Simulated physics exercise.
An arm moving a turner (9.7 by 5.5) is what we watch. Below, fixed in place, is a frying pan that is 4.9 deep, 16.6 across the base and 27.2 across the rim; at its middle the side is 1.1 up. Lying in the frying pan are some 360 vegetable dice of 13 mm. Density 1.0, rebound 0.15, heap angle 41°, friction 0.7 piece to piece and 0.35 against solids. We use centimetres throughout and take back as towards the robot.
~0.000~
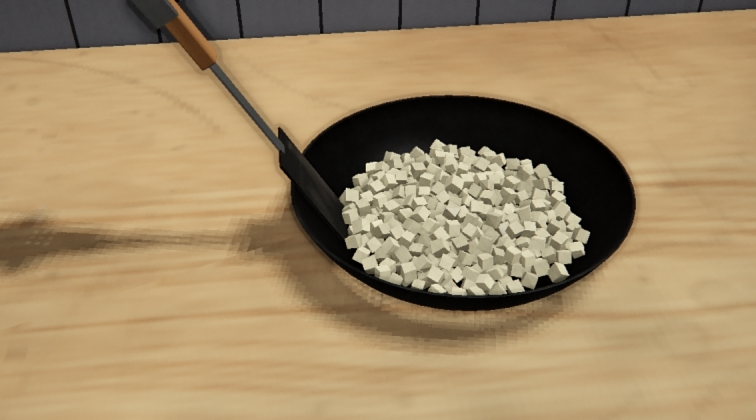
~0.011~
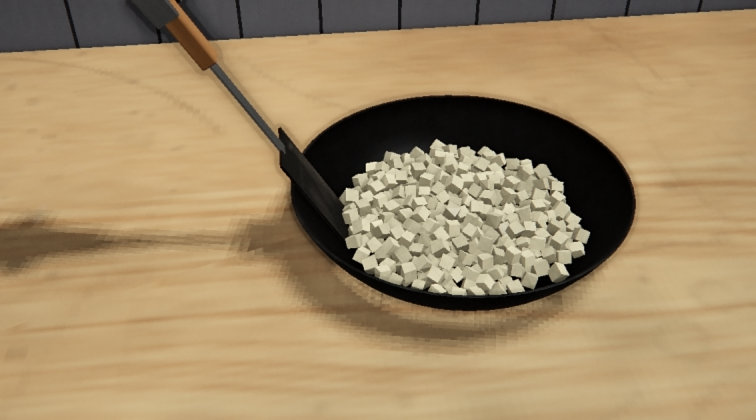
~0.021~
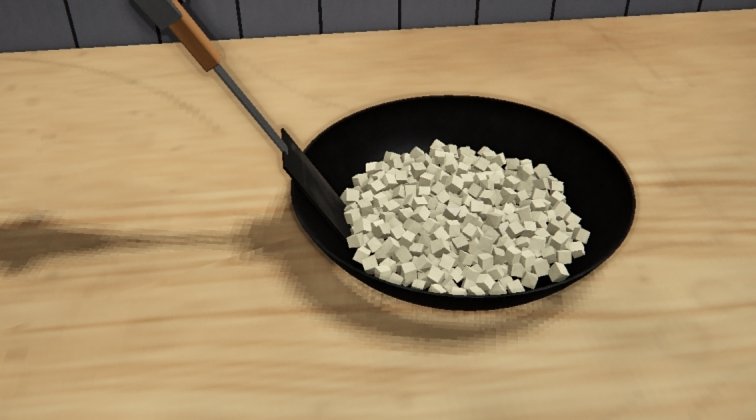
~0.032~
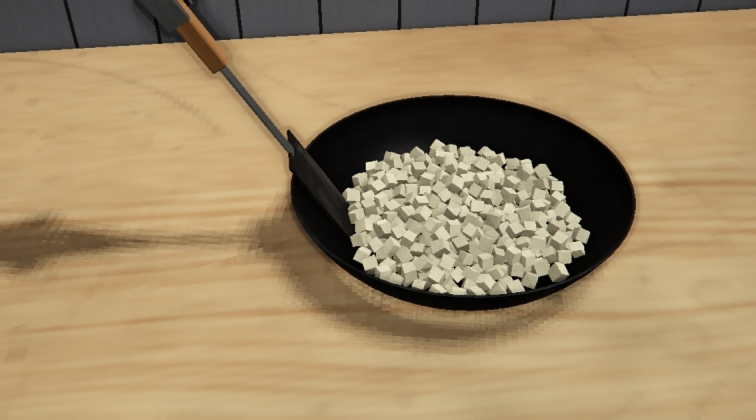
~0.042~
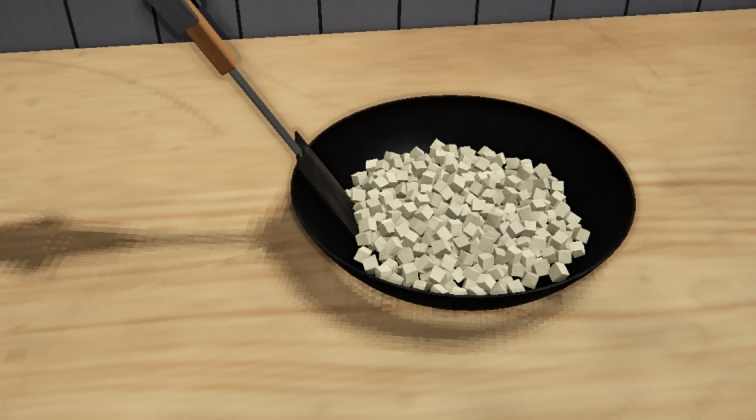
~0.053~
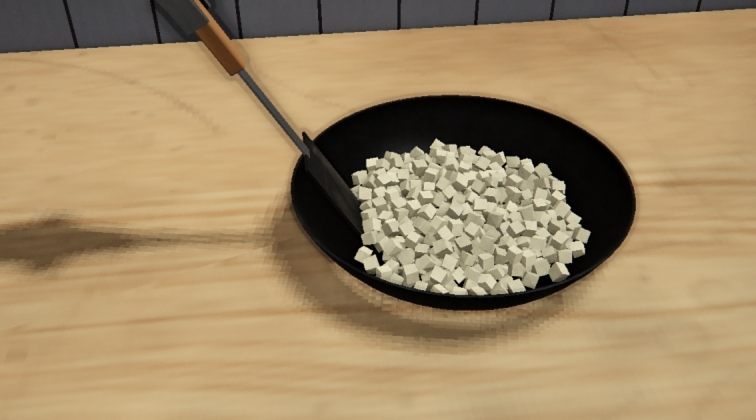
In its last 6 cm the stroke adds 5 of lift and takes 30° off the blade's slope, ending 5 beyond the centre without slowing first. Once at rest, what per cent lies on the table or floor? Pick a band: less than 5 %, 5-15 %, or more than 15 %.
It falls in the band less than 5 %.
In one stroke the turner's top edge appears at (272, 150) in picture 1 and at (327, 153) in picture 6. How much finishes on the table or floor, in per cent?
Off the vessel, on the table or floor: Some 10 percent.
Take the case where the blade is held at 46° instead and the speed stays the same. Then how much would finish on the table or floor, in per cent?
Roughly 0 per cent.
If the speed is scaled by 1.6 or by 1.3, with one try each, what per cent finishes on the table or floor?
Try one about 5 %, try two about 0 %.
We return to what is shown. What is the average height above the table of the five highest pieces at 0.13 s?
Roughly 4 cm.
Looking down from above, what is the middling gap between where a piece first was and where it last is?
Somewhere about 2 centimetres, I'd say.
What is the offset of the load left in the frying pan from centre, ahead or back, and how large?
Some 3.5 cm ahead of the centre.
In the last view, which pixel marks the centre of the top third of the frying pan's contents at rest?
(541, 191).
After 0.13 s, sloping 60°, highest piece 5 above the table; 361 in the frying pan.
After 0.21 s, sloping 47°, highest piece 6 above the table; 361 in the frying pan.
After 0.45 s, sloping 30°, highest piece 5 above the table; 361 in the frying pan.
After 1.50 s, sloping 30°, highest piece 5 above the table; 361 in the frying pan.
In the end, 361 in the frying pan. That is 0 % on the table or floor.
